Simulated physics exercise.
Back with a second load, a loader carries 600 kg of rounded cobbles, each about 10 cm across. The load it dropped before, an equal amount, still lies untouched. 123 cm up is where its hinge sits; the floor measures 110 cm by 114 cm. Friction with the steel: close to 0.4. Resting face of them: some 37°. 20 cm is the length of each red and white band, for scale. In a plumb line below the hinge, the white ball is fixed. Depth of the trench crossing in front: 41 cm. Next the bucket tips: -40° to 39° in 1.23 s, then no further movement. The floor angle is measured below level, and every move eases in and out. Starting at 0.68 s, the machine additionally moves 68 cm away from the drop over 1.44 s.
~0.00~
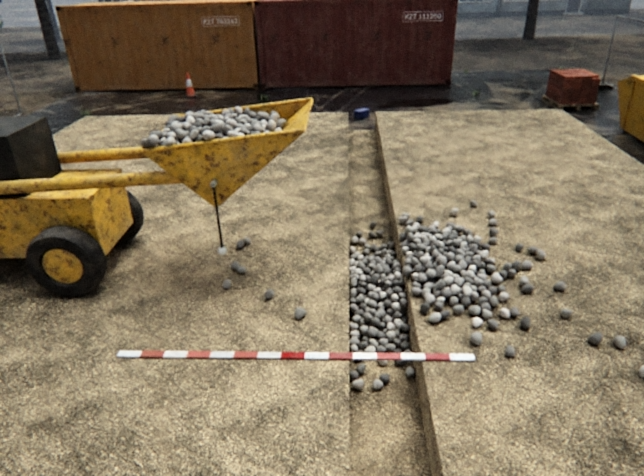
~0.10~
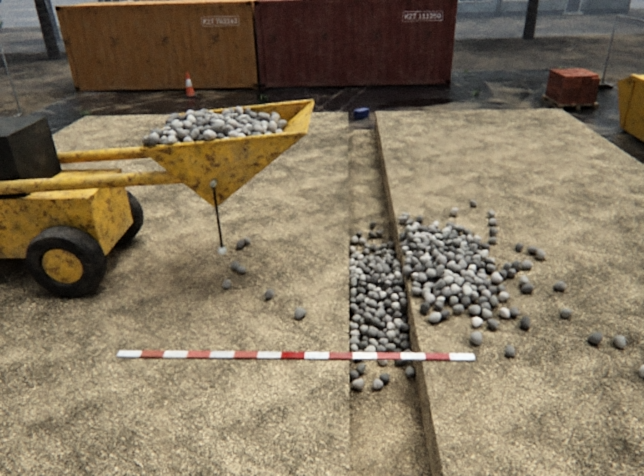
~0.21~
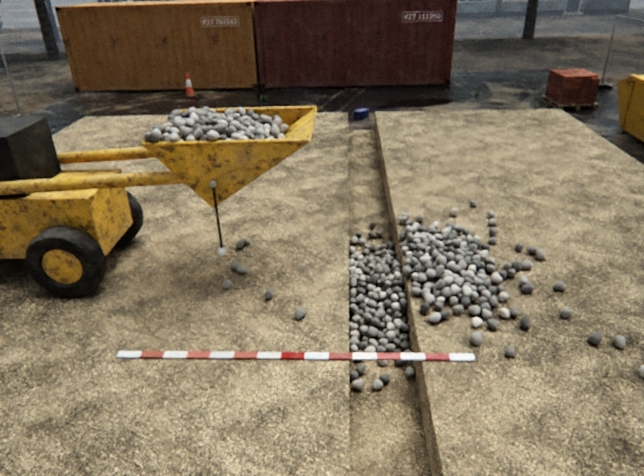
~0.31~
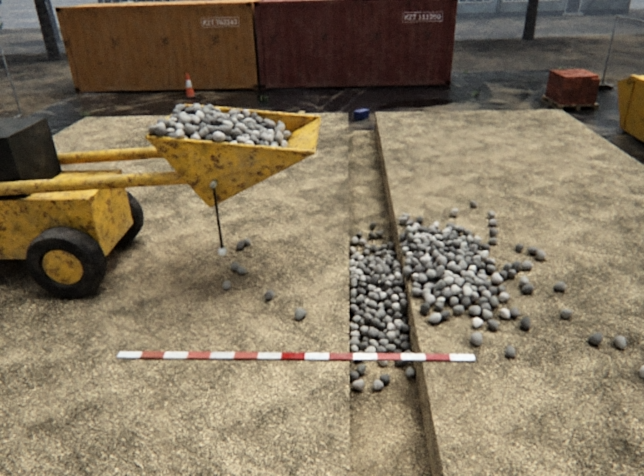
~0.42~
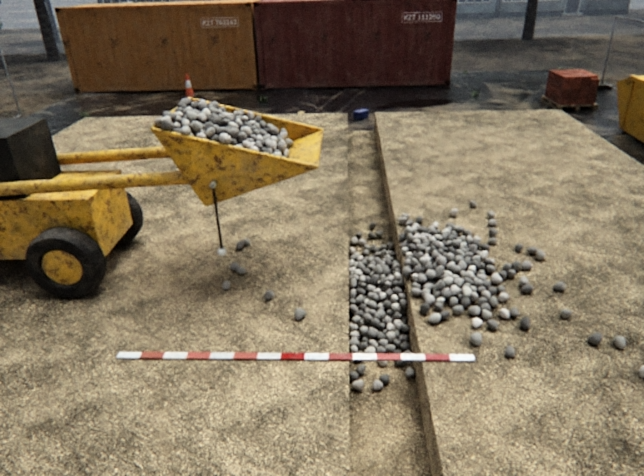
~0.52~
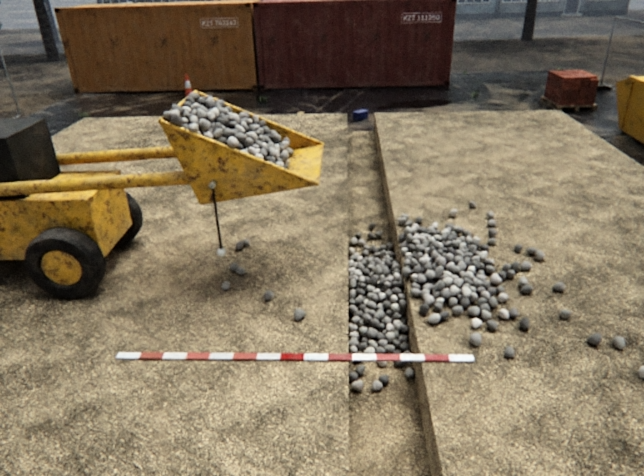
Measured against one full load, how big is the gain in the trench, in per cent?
Some 18 per cent is added.
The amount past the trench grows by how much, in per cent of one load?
Close to 0 parts in a hundred.
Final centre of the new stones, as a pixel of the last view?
Middle: Approx. (304, 265) px.
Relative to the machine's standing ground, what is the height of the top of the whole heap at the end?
Close to 30 centimetres up.
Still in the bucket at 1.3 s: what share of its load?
It still holds about 40 per cent.
After 0.9 s the floor is at 26°; in per cent of one load, 100 in the bucket, 2 short of the trench, 52 in the trench, 47 past the trench; the foremost stones are at (587, 306).
After 1.3 s the floor is at 39°; in per cent of one load, 41 in the bucket, 60 short of the trench, 52 in the trench, 47 past the trench; the foremost stones are at (587, 306).
After 2.6 s the floor is at 39°; in per cent of one load, 0 in the bucket, 84 short of the trench, 69 in the trench, 47 past the trench; the foremost stones are at (587, 306).
After 5.4 s the floor is at 39°; in per cent of one load, 0 in the bucket, 84 short of the trench, 69 in the trench, 47 past the trench; the foremost stones are at (587, 306). Net gain in the trench, 18.
